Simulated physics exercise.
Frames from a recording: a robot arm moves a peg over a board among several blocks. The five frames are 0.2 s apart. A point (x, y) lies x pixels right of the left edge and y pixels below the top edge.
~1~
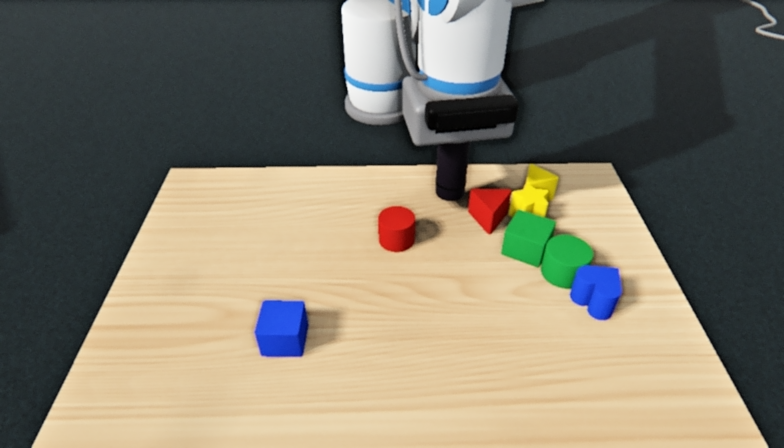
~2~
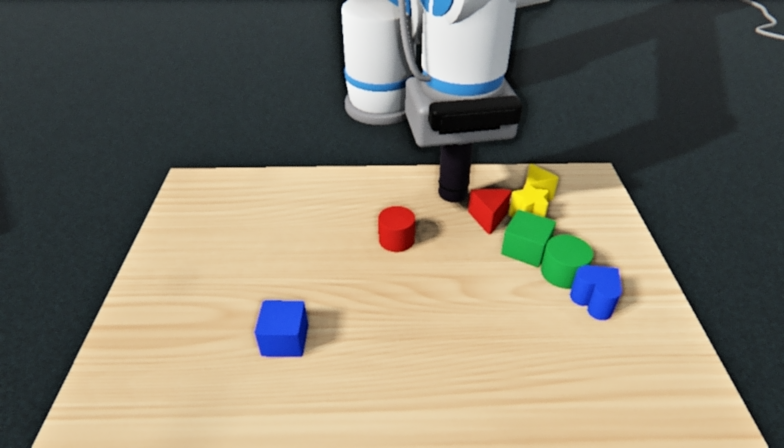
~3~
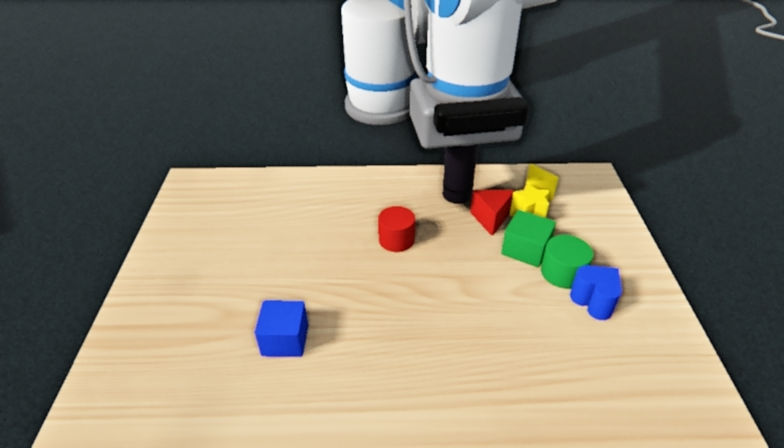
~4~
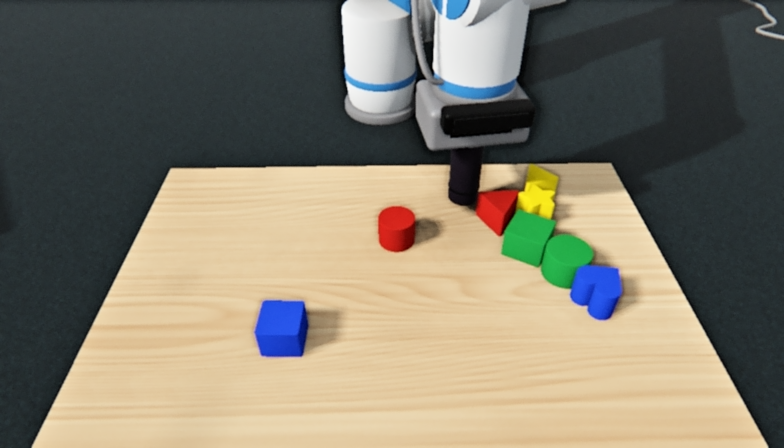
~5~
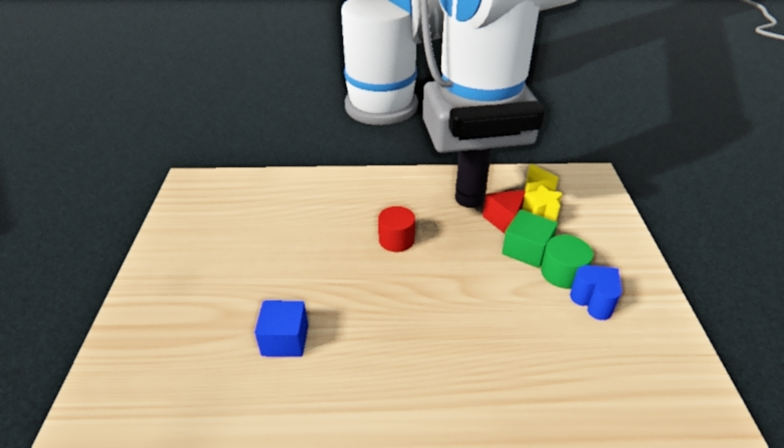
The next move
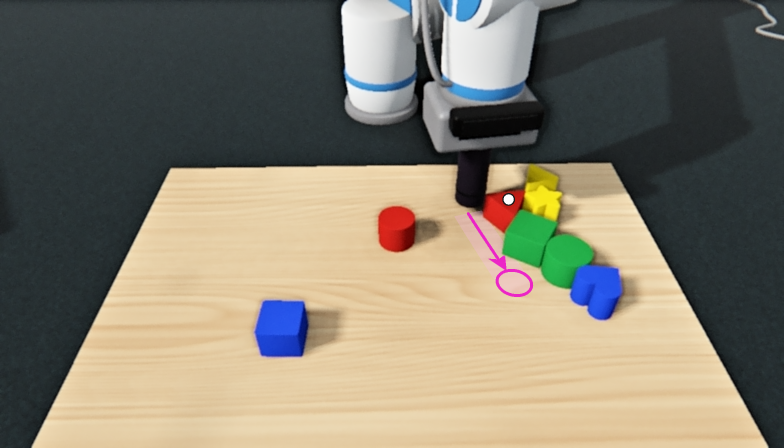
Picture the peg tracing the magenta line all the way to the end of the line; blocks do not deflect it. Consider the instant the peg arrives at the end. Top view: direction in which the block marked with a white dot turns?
In a top view, it turns counterclockwise.
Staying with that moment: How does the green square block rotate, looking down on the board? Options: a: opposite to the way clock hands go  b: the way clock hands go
My answer is option b.
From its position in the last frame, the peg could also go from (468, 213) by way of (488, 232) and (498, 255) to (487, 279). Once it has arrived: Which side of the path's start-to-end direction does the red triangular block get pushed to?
That's a shift to the left.
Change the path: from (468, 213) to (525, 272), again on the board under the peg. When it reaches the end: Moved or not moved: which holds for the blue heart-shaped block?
By the time the path is finished, it has moved at least a centimetre.
Path on the board, straight from (468, 213) to (514, 283); the dot is on the red triangular block.
What follows on the original path. One third of the way, peg at (484, 221); red triangular block at (518, 204), turned 65° anticlockwise; green square block at (541, 227), turned 35° clockwise; green circular block at (573, 253); blue heart-shaped block at (607, 282).
Two thirds of the way, peg at (500, 244); red triangular block at (519, 207), turned 80° anticlockwise; green square block at (541, 227), turned 35° clockwise; green circular block at (573, 253); blue heart-shaped block at (607, 282).
At the end, peg at (517, 269); red triangular block at (519, 207), turned 80° anticlockwise; green square block at (541, 227), turned 35° clockwise; green circular block at (573, 253); blue heart-shaped block at (607, 282).
